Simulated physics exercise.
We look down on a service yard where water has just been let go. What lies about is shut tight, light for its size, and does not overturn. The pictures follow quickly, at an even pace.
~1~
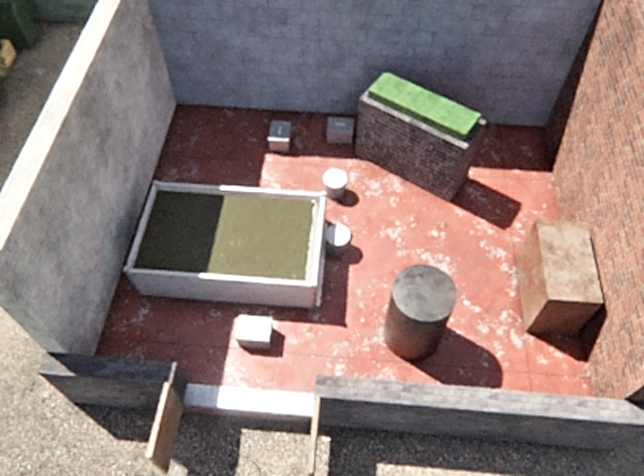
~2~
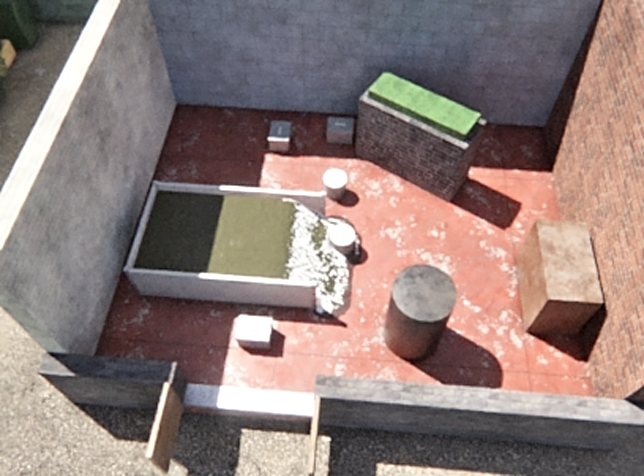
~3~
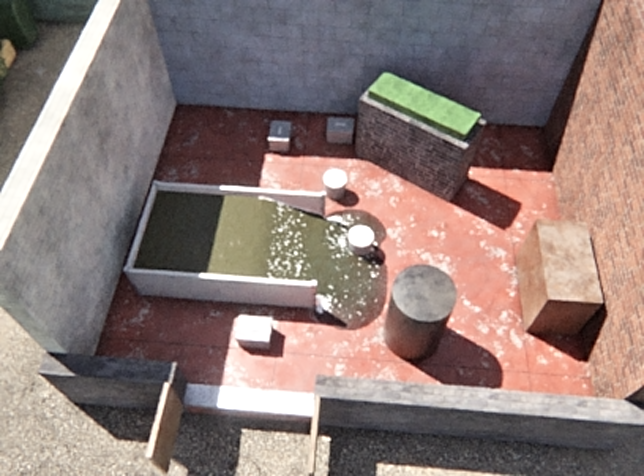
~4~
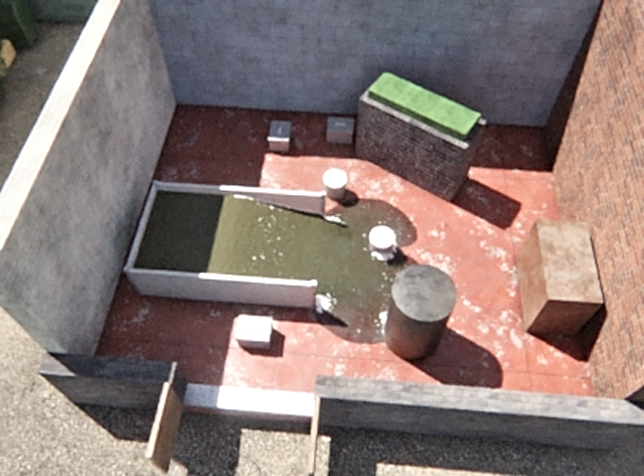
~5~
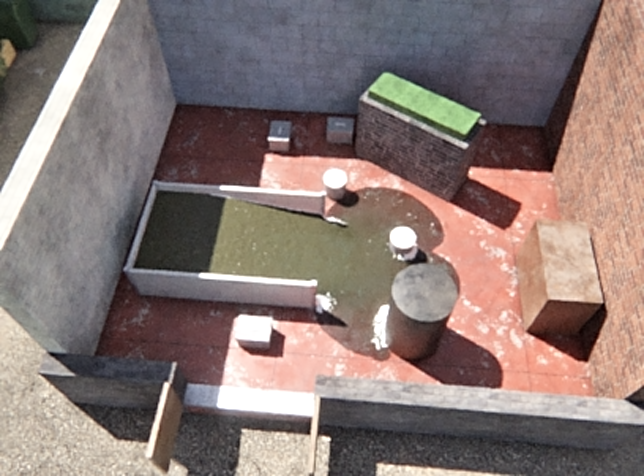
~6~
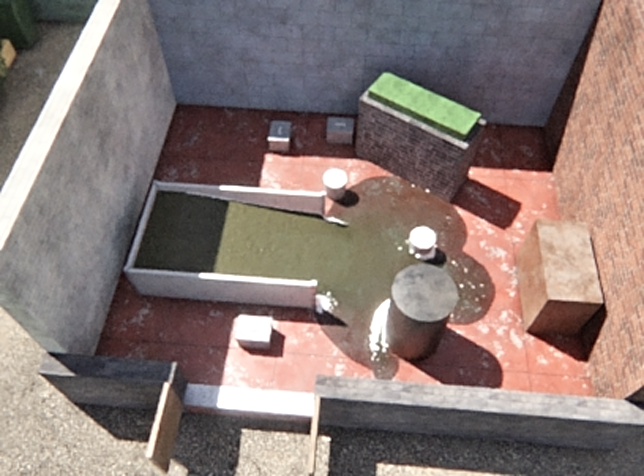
To begin with, murky green water sits in a white-walled tank on a red yard floor. It then bursts out through the tank's right end in white froth and spreads around a dark cylinder, carrying a small white pail rightward, while the pale tote in front stays put.
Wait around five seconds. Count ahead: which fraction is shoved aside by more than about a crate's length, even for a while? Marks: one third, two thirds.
Share: Under a third.
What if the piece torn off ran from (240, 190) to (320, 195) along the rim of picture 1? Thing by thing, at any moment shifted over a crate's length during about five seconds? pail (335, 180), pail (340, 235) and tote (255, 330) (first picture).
In that order: Yes, not that far, short of that.
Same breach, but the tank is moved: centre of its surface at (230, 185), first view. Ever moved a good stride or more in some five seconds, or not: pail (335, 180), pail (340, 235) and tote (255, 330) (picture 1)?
As listed: Swept aside, swept aside, never so far.
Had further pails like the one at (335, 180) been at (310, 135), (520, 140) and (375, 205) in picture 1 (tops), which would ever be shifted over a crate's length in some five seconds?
As listed: Not that far, swept aside, moved that far.
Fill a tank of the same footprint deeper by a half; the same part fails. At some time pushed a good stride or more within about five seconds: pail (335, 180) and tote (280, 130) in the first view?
One after the other: Less than that, never so far.
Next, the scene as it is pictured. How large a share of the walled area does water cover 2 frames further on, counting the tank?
I make it 35 per cent.
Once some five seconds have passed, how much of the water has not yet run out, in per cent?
About 100 per cent.
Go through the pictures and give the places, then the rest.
A pail at (338, 234), on the bottom; a tote at (254, 328) rests on the ground; 0 of 5 have shifted, in the first picture.
A pail at (343, 235), on the bottom, close to its start; a tote at (254, 328) rests on the ground; 1 of 5 have shifted, in the second picture.
A pail at (361, 236) rests on the ground, a stride from its start; a tote at (254, 328) rests on the ground; 1 of 5 have shifted, in the third picture.
A pail at (382, 237), on the bottom, a stride from its start; a tote at (254, 328) rests on the ground; 1 of 5 have shifted, in the fourth picture.
A pail at (403, 237) rests on the ground, a stride from its start; a tote at (254, 328), on the bottom; 1 of 5 have shifted, in the fifth picture.
A pail at (423, 237), on the bottom, a stride from its start; a tote at (254, 328) rests on the ground; 1 of 5 have shifted, in the sixth picture.
A moment on, 1 of 5 are well off their spots; 0 afloat.
Next, 1 of 5 are well off their spots; 0 afloat.
Later, 1 of 5 are well off their spots; 1 afloat.
In the end, 1 of 5 are well off their spots, and 1 have been at some point; 1 afloat.
